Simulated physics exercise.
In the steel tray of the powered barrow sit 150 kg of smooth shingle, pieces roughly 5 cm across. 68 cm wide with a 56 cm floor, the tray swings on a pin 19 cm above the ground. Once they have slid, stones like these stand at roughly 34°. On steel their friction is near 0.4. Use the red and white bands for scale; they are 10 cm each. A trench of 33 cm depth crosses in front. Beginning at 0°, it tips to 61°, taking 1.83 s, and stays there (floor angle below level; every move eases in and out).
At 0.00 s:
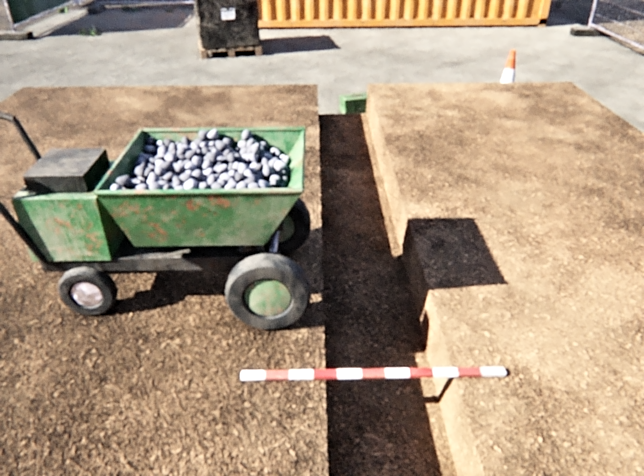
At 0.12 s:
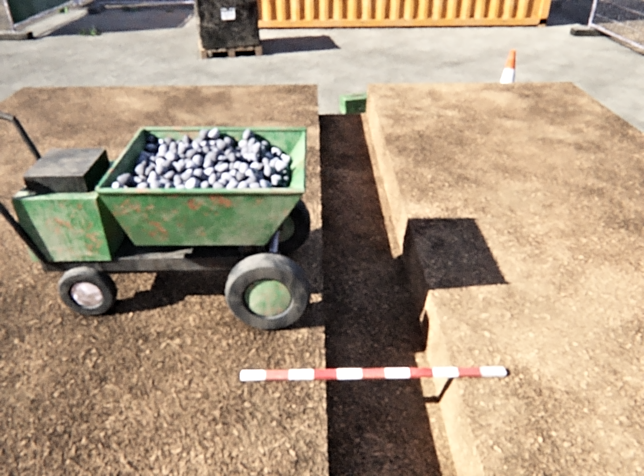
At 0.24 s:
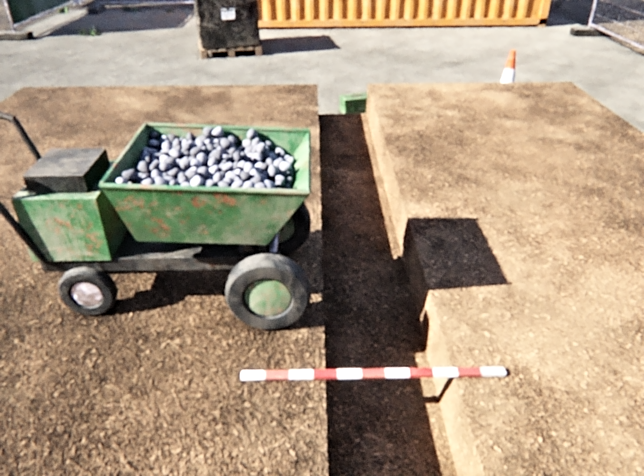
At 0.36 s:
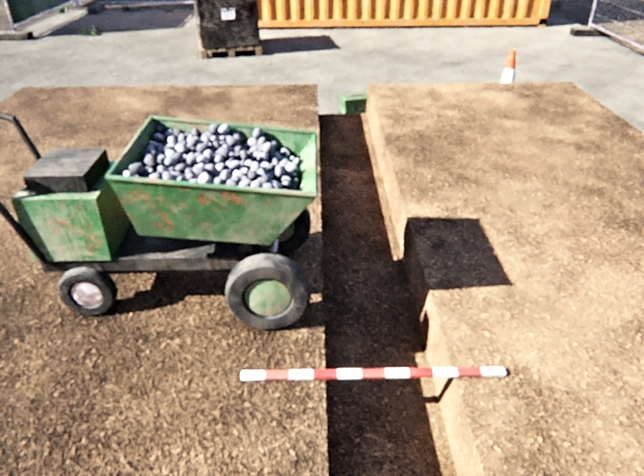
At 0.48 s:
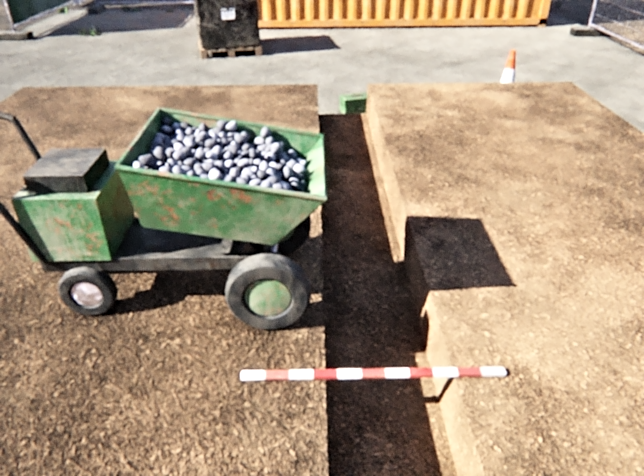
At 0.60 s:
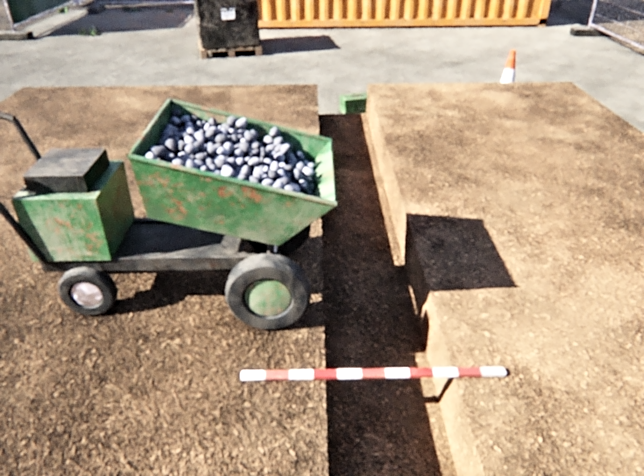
A green powered barrow with black wheels stands on brown, gritty ground beside a narrow trench, seen from slightly above, with a yellow container and grey paving behind. Smooth grey stones fill its tray, a red-and-white pole spans the trench in front, and an orange-and-white cone stands at upper right. The tray tilts gradually toward the trench on the right, its left end rising, while the camera stays still.
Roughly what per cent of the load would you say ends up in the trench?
I'd say 60 per cent ends up in the trench.
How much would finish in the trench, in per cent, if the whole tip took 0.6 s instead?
It would be near 35 percent.
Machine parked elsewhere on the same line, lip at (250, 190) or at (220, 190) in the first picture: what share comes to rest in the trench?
First spot about 70, second spot about 70 per cent.
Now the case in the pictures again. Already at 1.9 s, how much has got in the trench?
Some 20 per cent.
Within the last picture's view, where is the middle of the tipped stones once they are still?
At about pixel (399, 323) in the last view.
After 1.4 s the floor is at 51°; 100 % in the tray; the foremost stones are at (389, 227).
After 1.9 s the floor is at 61°; 73 % in the tray, 21 % in the trench, 6 % past the trench; the foremost stones are at (477, 275).
After 2.3 s the floor is at 61°; 56 % in the tray, 32 % in the trench, 12 % past the trench; the foremost stones are at (521, 268).
After 4.2 s the floor is at 61°; 28 % in the tray, 60 % in the trench, 12 % past the trench; the foremost stones are at (543, 272).
